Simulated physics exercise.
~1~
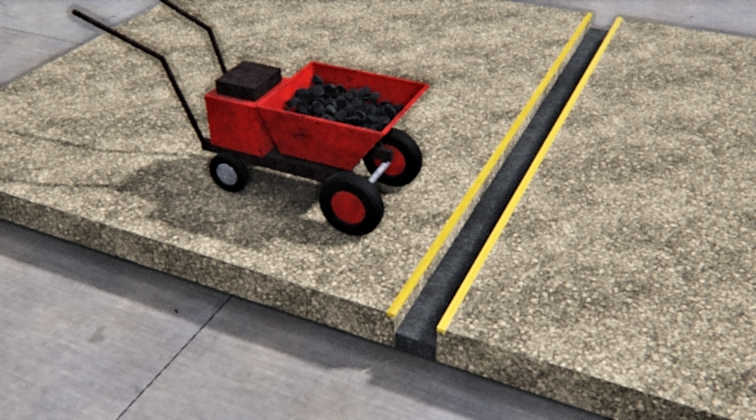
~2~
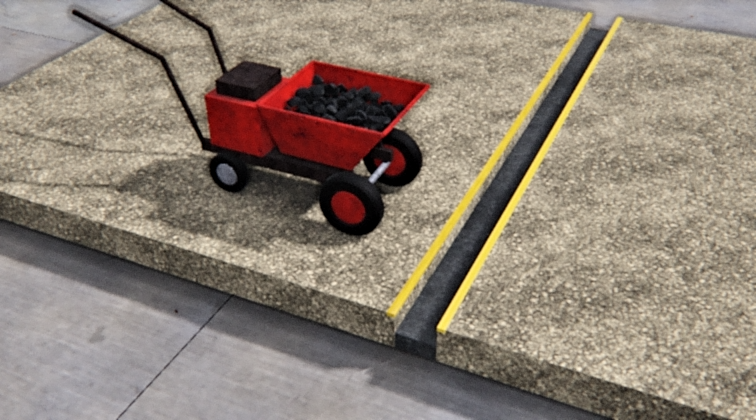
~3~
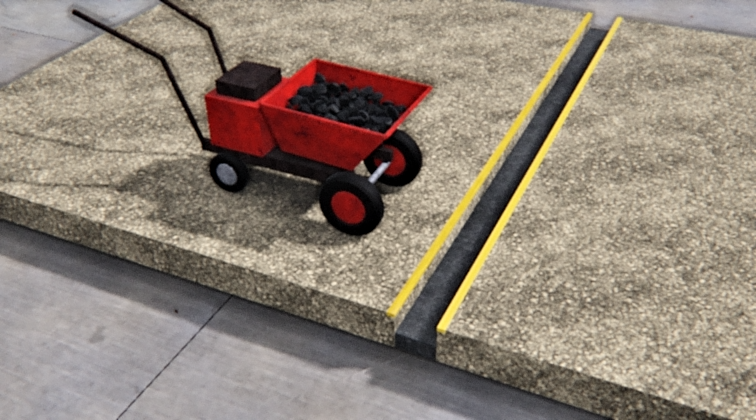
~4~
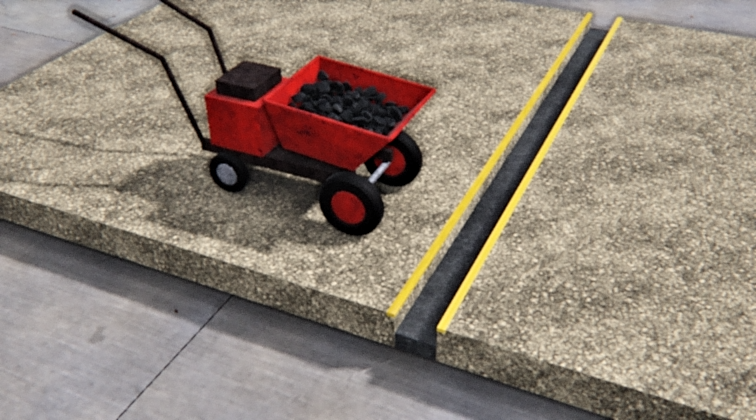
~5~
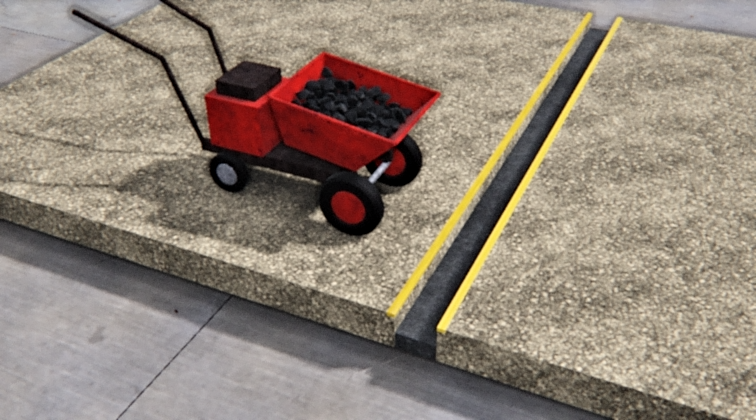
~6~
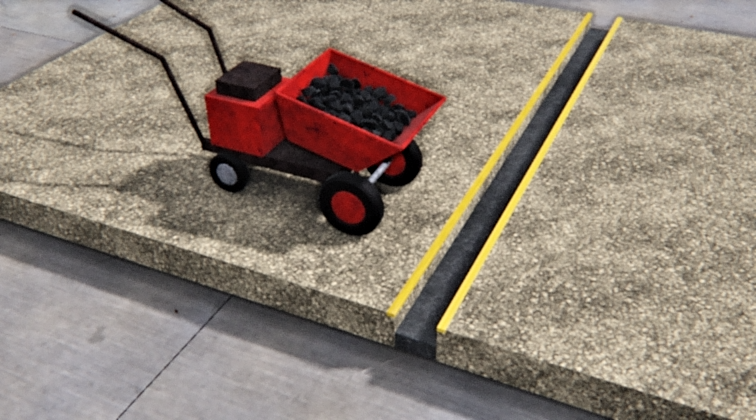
A red powered barrow loaded with black lumps stood on a speckled slab beside a dark trench edged with yellow boards, and its skip slowly tilted forward a little toward the right while the wheels stayed put.
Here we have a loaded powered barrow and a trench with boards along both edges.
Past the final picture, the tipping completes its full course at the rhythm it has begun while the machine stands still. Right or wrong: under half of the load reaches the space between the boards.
Wrong.
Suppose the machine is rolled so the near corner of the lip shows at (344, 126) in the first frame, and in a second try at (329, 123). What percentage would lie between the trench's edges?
Roughly 50 per cent at the first spot and 30 per cent at the second.
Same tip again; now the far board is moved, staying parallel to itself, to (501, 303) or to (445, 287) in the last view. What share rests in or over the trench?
Close to 90 per cent in the first, close to 40 per cent in the second.
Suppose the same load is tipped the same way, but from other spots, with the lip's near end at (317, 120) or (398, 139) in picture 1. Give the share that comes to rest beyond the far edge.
Some 0 % then some 40 %.
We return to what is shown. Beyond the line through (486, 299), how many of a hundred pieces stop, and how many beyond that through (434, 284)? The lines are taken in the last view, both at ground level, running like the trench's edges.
About 10 percent, then about 60 percent.
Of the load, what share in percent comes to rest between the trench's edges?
About 70 per cent.
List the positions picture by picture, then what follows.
In the first frame, lip of the skip at (382, 135), level; top of the load at (341, 103), lumps of coal; first edge of the trench at (414, 278); far edge at (462, 292), the trench under half as wide as the skip, and about half as deep as wide.
In the second frame, lip of the skip at (383, 135), level; top of the load at (341, 102).
In the third frame, lip of the skip at (386, 137), tipped barely; top of the load at (344, 102).
In the fourth frame, lip of the skip at (390, 140), tipped barely; top of the load at (337, 104).
In the fifth frame, lip of the skip at (395, 144), tipped a little; top of the load at (329, 97).
In the sixth frame, lip of the skip at (401, 149), tipped a little; top of the load at (335, 95); first edge of the trench at (414, 278); far edge at (462, 292).
Soon, skip tipped well over; all in the skip.
A while on, skip tipped steeply; nearly all in the skip; a small part in or heaped over the trench; a stray few beyond it; a stray few falling.
Towards the end, skip tipped right over; about half in the skip; about half in or heaped over the trench; a small part beyond it.
Finally, skip tipped right over; a small part in the skip; a stray few short of the trench; about two thirds in or heaped over the trench; about a quarter beyond it.
